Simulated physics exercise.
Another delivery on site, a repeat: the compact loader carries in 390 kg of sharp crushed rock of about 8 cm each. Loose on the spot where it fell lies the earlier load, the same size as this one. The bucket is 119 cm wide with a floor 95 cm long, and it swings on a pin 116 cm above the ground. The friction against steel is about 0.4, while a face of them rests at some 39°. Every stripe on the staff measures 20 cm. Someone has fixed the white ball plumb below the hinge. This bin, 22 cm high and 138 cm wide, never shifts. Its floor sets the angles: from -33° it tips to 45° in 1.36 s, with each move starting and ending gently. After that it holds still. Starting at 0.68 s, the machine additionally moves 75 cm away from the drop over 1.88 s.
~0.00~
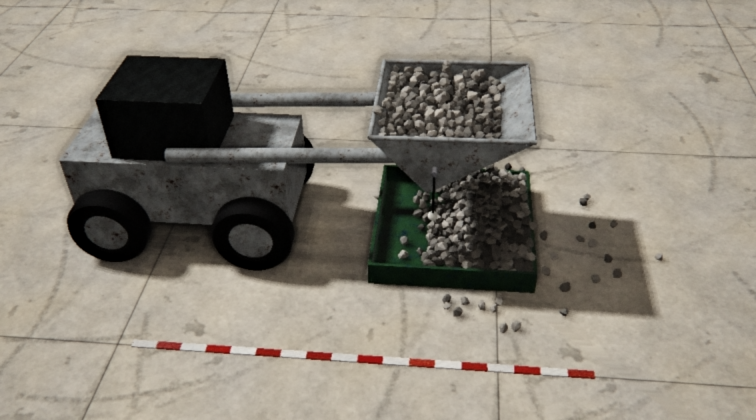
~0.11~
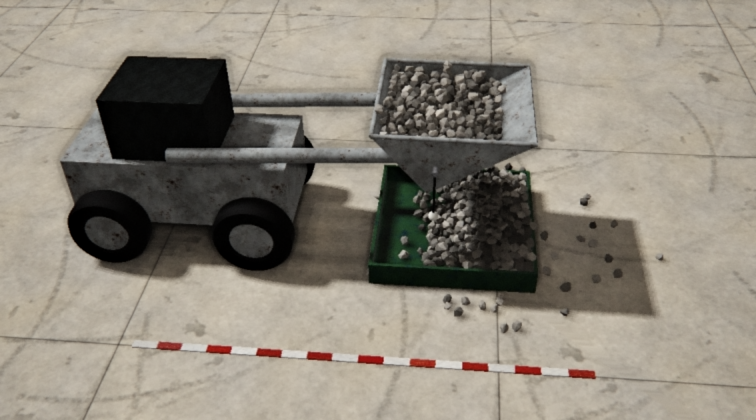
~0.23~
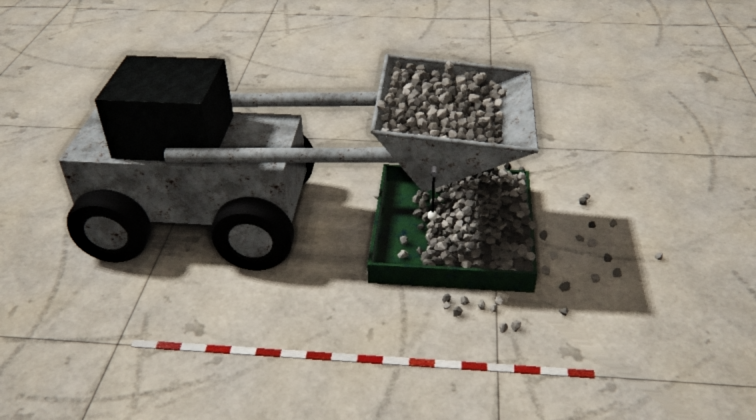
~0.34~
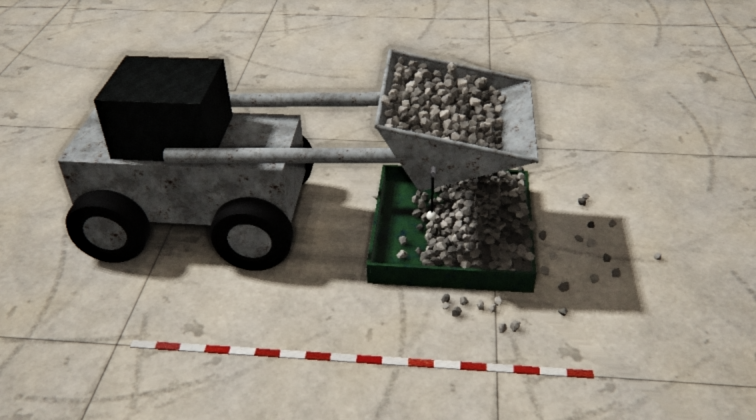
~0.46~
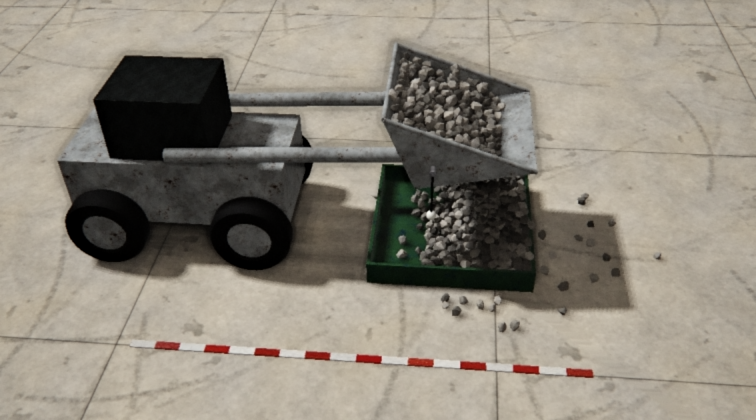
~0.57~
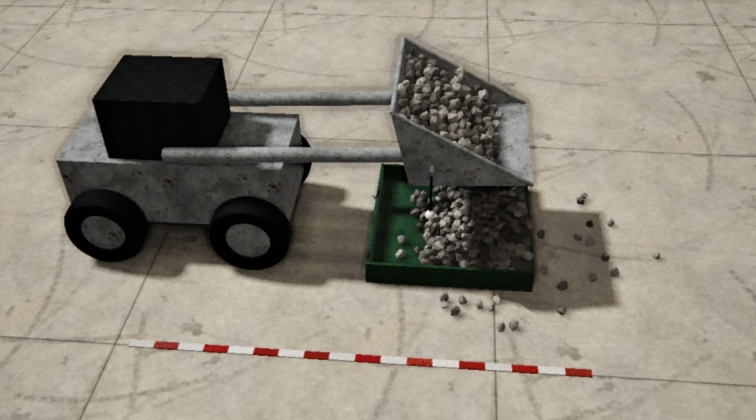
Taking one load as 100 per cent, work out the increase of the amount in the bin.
The amount rises by roughly 76 per cent.
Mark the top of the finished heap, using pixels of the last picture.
About (483, 192).
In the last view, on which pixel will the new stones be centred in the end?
Roughly at pixel (465, 214).
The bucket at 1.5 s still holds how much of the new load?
Estimate: 40 % remaining inside, roughly.
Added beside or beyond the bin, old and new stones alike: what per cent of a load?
Approximately 25 parts per hundred.
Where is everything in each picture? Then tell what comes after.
The first picture shows lip at (536, 143), floor tilted -33°, highest stones at (449, 79). The earlier load is highest near (489, 201), 35 cm above ground level, 95 % in the bin, 5 % beside or beyond the bin.
In the second picture, the bucket is at -31°, its lip at (538, 145); the top of the load is at (445, 81); the stones move at 0.1 m/s on average.
The third picture shows lip at (538, 151), floor tilted -27°, highest stones at (414, 79); the stones move at 0.2 m/s on average.
The fourth picture shows lip at (538, 161), floor tilted -21°, highest stones at (403, 76); the stones move at 0.3 m/s on average.
In the fifth picture, the bucket is at -13°, its lip at (537, 172); the top of the load is at (406, 72); the stones move at 0.3 m/s on average.
In the sixth picture, the bucket is at -3°, its lip at (533, 185); the top of the load is at (412, 69); the stones move at 0.4 m/s on average.
After 1.0 s the floor is at 33°; in per cent of one load, 100 in the bucket, 95 in the bin, 5 beside or beyond the bin; the foremost stones are at (604, 233).
After 1.5 s the floor is at 45°; in per cent of one load, 40 in the bucket, 153 in the bin, 7 beside or beyond the bin; the foremost stones are at (604, 233).
After 3.0 s the floor is at 45°; in per cent of one load, 0 in the bucket, 171 in the bin, 29 beside or beyond the bin; the foremost stones are at (611, 251).
After 5.7 s the floor is at 45°; in per cent of one load, 0 in the bucket, 171 in the bin, 29 beside or beyond the bin; the foremost stones are at (611, 251). Net gain in the bin, 76.
